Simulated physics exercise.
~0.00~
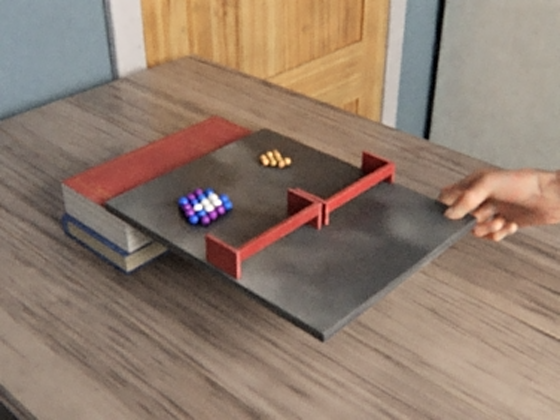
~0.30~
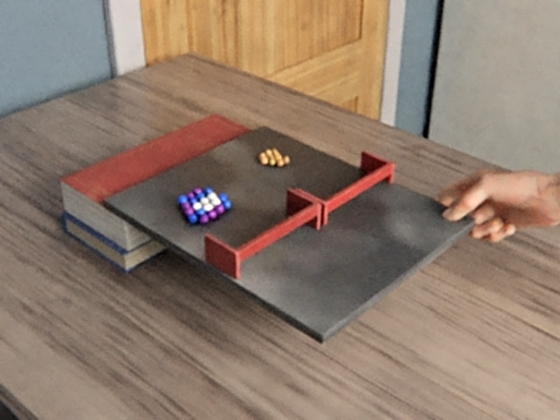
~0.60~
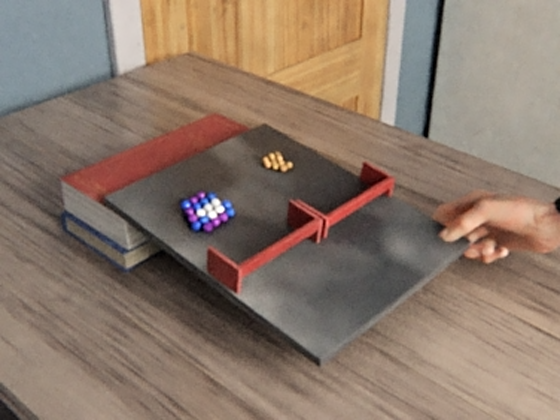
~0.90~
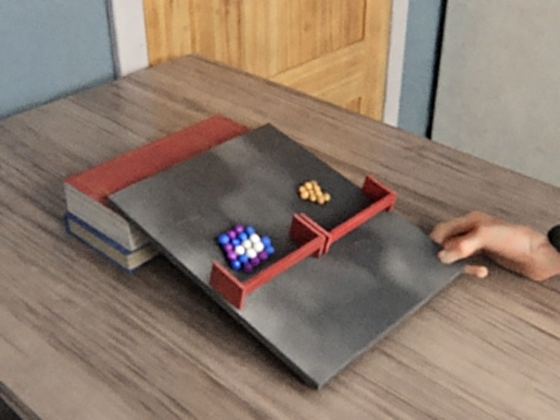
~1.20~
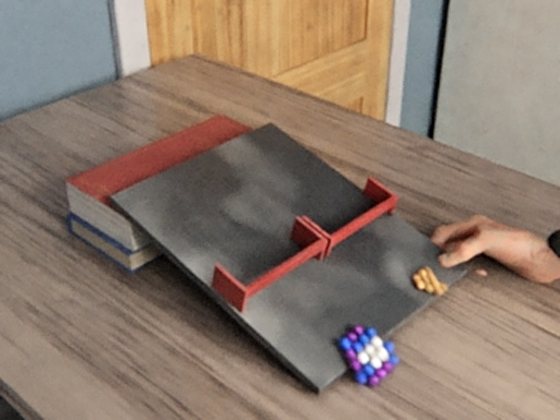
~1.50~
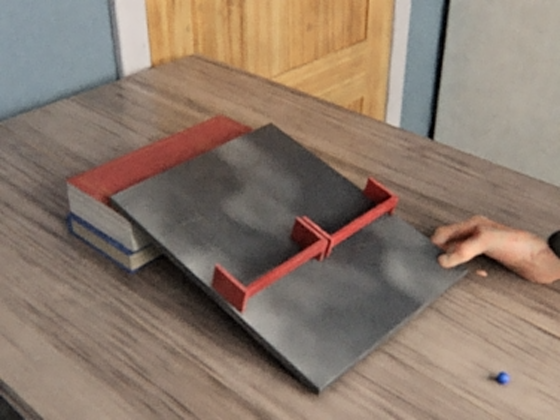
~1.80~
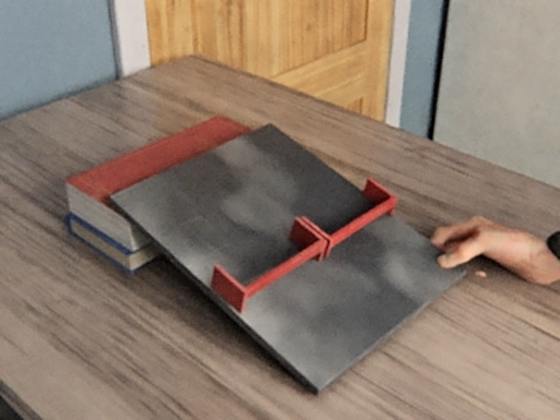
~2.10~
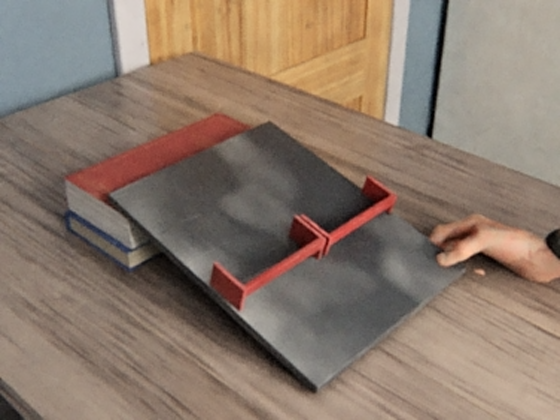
A hand at the right holds the edge of a dark grey board propped on a stack of books, one with a red cover, on a wooden table, seen from above at an angle by a slightly swaying camera. Two red bars stand end to end across the board, with a cluster of blue, purple and white beads and a smaller orange cluster behind them. The hand lowers the near end, and the board tilts more steeply. Both clusters slide down to the bars, pass beneath and leave the board. One blue bead remains briefly visible on the table, then the board rests empty, the hand still on it.
